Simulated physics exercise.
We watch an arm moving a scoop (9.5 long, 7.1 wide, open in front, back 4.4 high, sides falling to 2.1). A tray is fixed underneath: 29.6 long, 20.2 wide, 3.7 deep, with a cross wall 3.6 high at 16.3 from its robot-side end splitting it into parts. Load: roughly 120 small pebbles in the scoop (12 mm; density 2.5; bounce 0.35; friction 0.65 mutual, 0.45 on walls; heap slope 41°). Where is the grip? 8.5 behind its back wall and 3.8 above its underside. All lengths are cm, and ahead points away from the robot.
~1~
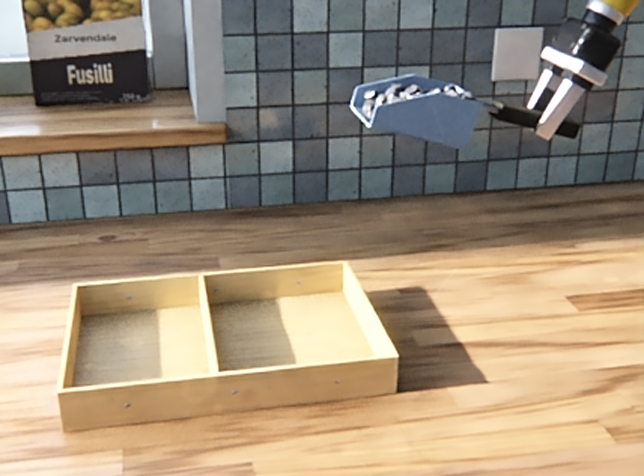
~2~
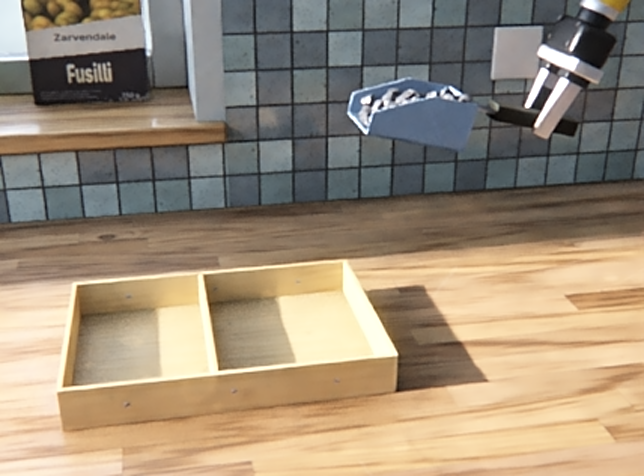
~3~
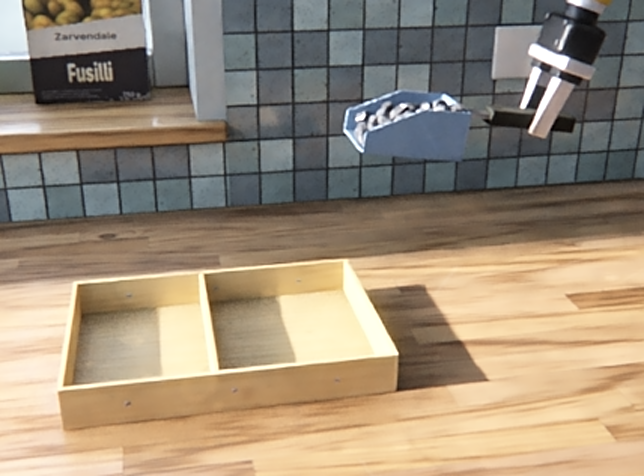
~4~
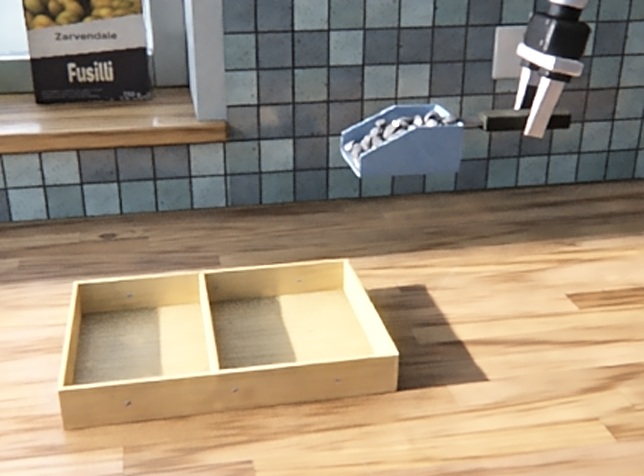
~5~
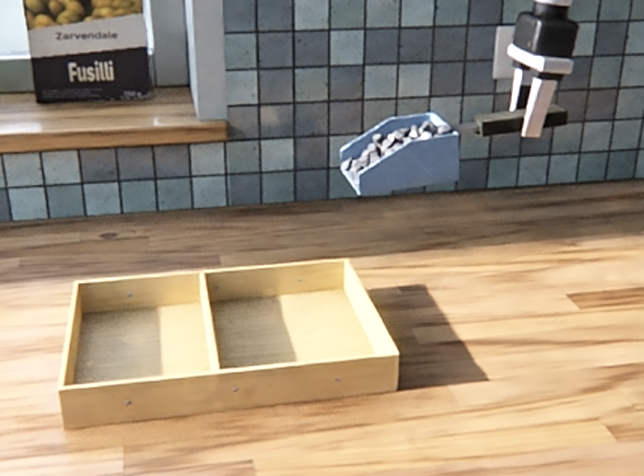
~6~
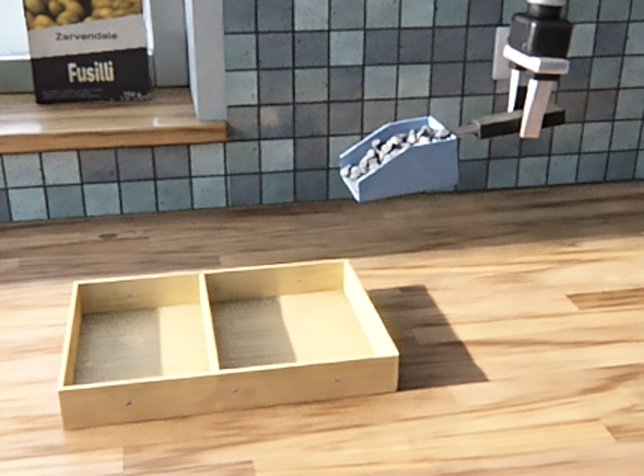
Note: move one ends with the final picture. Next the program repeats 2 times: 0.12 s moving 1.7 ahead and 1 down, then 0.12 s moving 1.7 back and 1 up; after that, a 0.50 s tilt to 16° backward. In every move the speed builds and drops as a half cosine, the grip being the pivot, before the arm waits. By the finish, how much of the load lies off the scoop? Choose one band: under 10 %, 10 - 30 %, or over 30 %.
Between 10 and 30 %.
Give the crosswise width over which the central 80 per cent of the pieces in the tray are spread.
Leave out the outer tenth on each side and you get around 6 cm.
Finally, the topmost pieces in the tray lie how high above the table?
Once everything settles, the heap tops out at about 1.5 cm.
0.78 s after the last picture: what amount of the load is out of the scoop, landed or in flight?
Near 20 per cent.
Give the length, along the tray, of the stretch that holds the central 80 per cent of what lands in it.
Length: Close to 10 cm.
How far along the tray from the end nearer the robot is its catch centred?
About 7 centimetres.
Then, 0.39 s on, tilted 7° forward, highest piece 21 above the table; 108 on the scoop, 7 in the robot-side part, 4 in flight or on a rim.
Then, 0.78 s on, tilted 8° backward, highest piece 24 above the table; 98 on the scoop, 20 in the robot-side part, 1 in flight or on a rim.
Then, 1.18 s on, tilted 16° backward, highest piece 26 above the table; 98 on the scoop, 21 in the robot-side part.
Then, 2.23 s on, tilted 16° backward, highest piece 26 above the table; 98 on the scoop, 21 in the robot-side part.
In the end, 98 on the scoop, 21 in the robot-side part. That is 18 % off the scoop.
